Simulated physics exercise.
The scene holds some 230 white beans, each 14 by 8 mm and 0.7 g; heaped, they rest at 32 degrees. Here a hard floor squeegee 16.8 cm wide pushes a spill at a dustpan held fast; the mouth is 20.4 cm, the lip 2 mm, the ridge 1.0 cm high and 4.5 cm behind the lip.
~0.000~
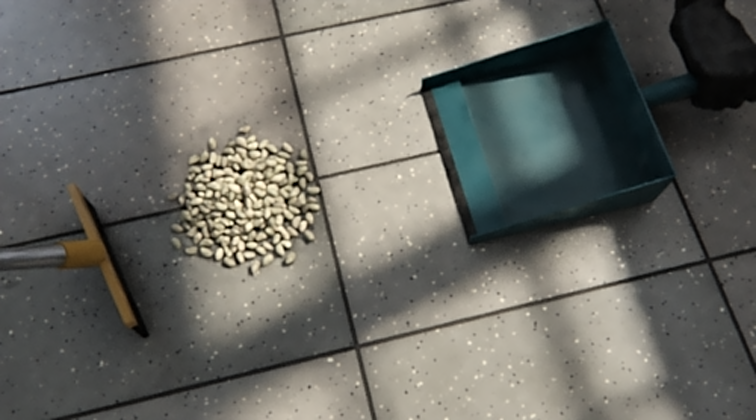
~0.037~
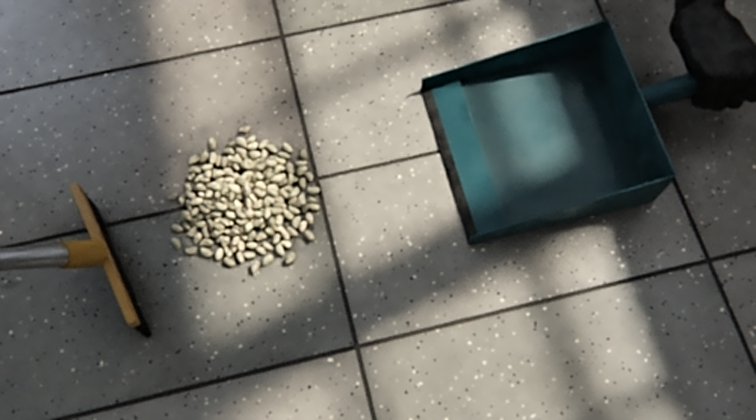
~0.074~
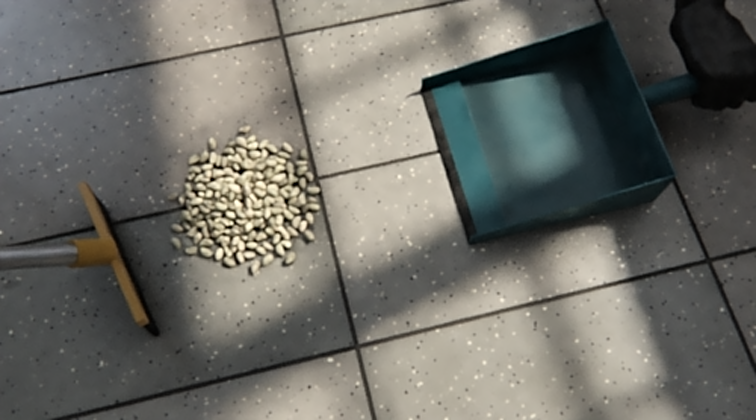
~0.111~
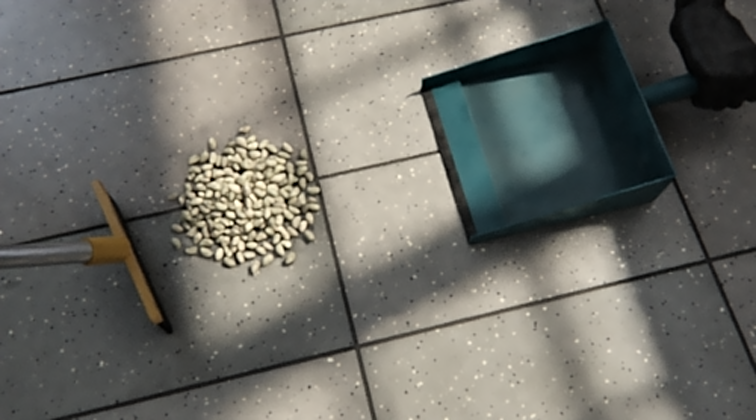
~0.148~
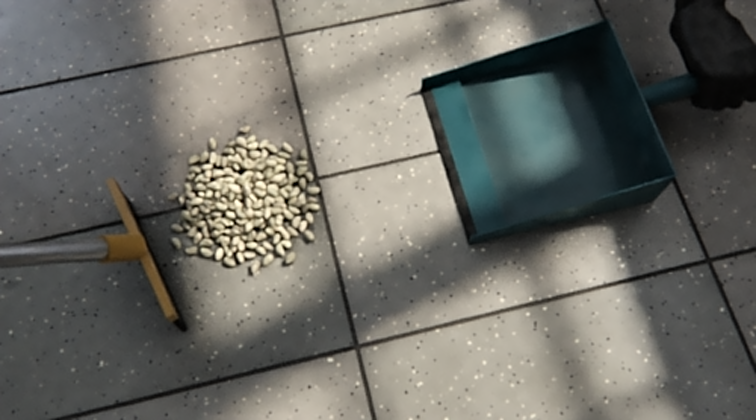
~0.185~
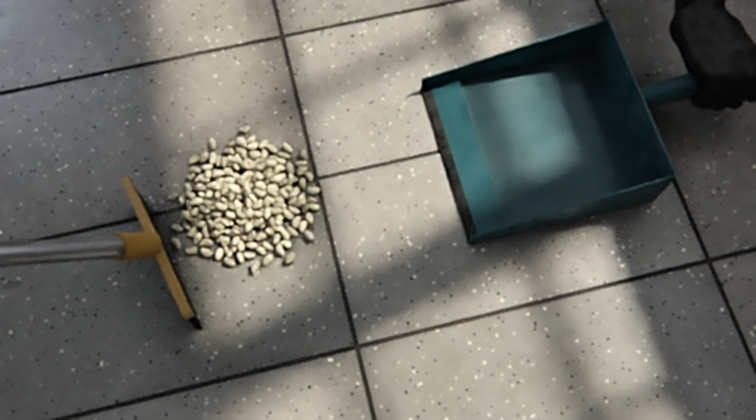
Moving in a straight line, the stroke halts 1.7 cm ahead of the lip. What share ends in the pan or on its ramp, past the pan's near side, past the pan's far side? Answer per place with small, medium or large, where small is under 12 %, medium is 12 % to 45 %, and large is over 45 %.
In the pan or on its ramp small, past the pan's near side small, past the pan's far side small.
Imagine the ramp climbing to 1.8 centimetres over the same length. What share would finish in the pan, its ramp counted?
5 %.
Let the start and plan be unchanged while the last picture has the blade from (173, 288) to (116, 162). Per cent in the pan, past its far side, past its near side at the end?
You'd see pan at 5, far at 50 and near at 0.
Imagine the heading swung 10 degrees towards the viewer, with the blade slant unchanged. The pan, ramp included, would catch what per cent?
Under that change, roughly 0 in a hundred.
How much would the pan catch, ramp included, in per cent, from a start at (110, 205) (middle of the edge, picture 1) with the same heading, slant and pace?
About 20 per cent.
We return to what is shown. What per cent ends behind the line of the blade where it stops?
Some 50 percent, give or take.
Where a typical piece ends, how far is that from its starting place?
Around 16 centimetres.
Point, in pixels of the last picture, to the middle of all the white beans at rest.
I'd say roughly (377, 150).
Then, at 0.52 s, middle of the blade 19 cm from the lip; 0 % over the lip, far side 0 %, near side 0 %.
Then, at 0.74 s, middle of the blade 10 cm from the lip; 0 % over the lip, far side 0 %, near side 0 %.
After 1.08 s, middle of the blade 4 cm from the lip; 10 % over the lip, far side 0 %, near side 5 %.
By 1.6 s all is still; pan 10 %, near side 5 %, far side 0 %, in front of the lip or behind the blade 90 %.
